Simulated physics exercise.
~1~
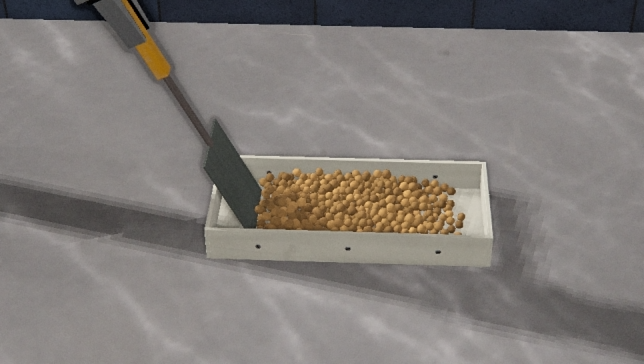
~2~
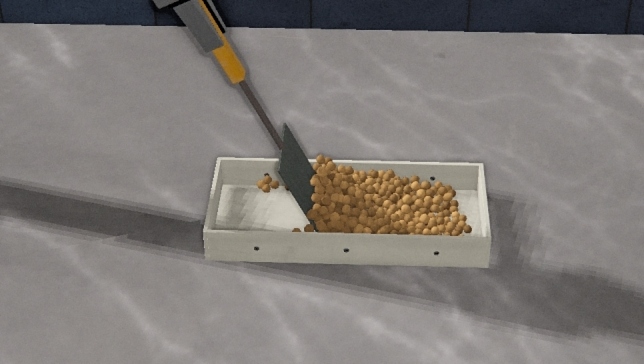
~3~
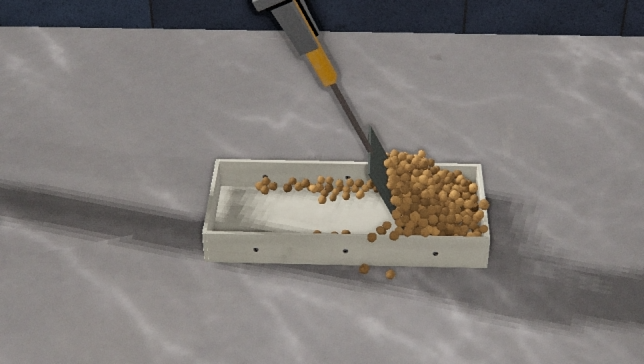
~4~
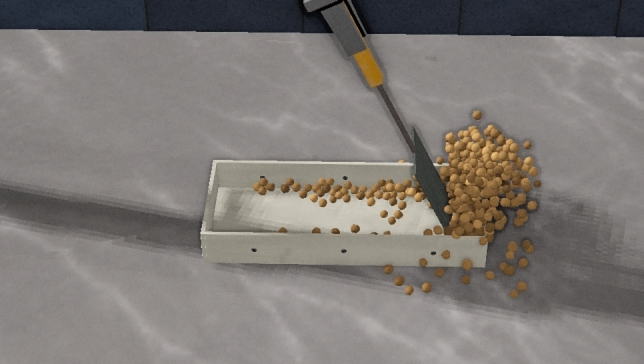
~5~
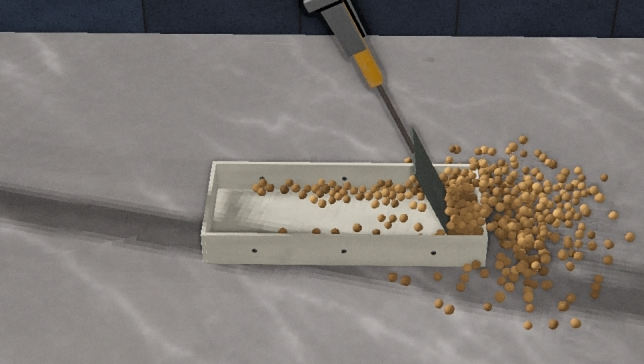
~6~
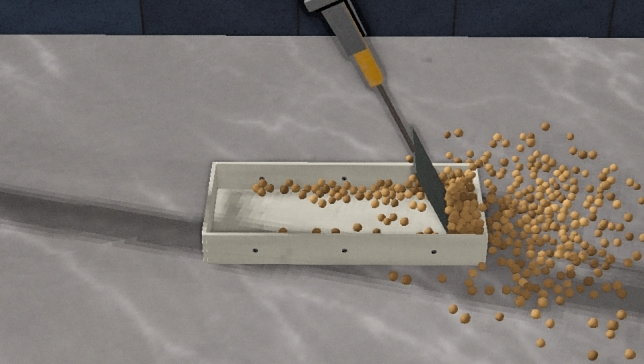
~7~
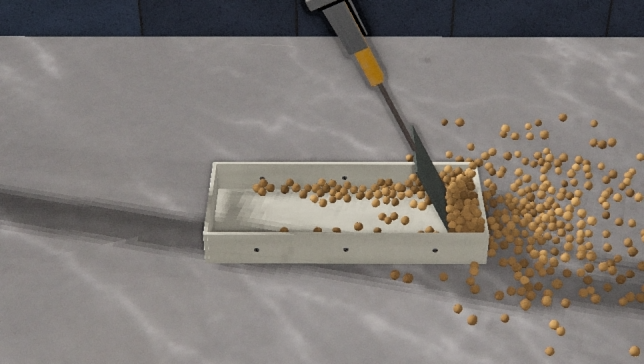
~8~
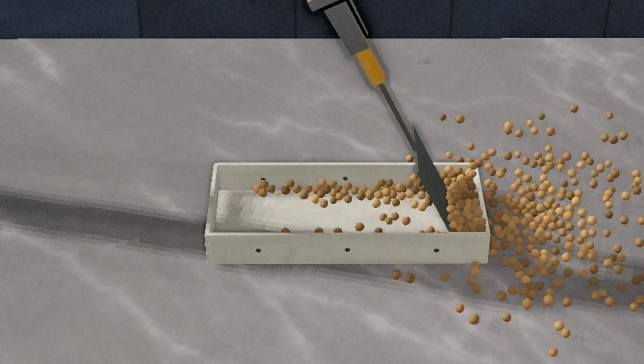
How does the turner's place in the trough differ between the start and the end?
At the start the turner is near the left end of the trough, and at the end it stands near the right end.
A dark turner on a grey and orange robot tool stands at the left end of an off-white trough filled with tan dried chickpeas, seen from above on a grey marbled surface before a dark blue wall. The blade sweeps right, heaping the chickpeas ahead of it and leaving a thin trail along the back of the trough. A few drop over the front edge, then many spill over the right end and scatter across the surface. The blade halts near that end, with chickpeas still packed beside it and about half lying outside.
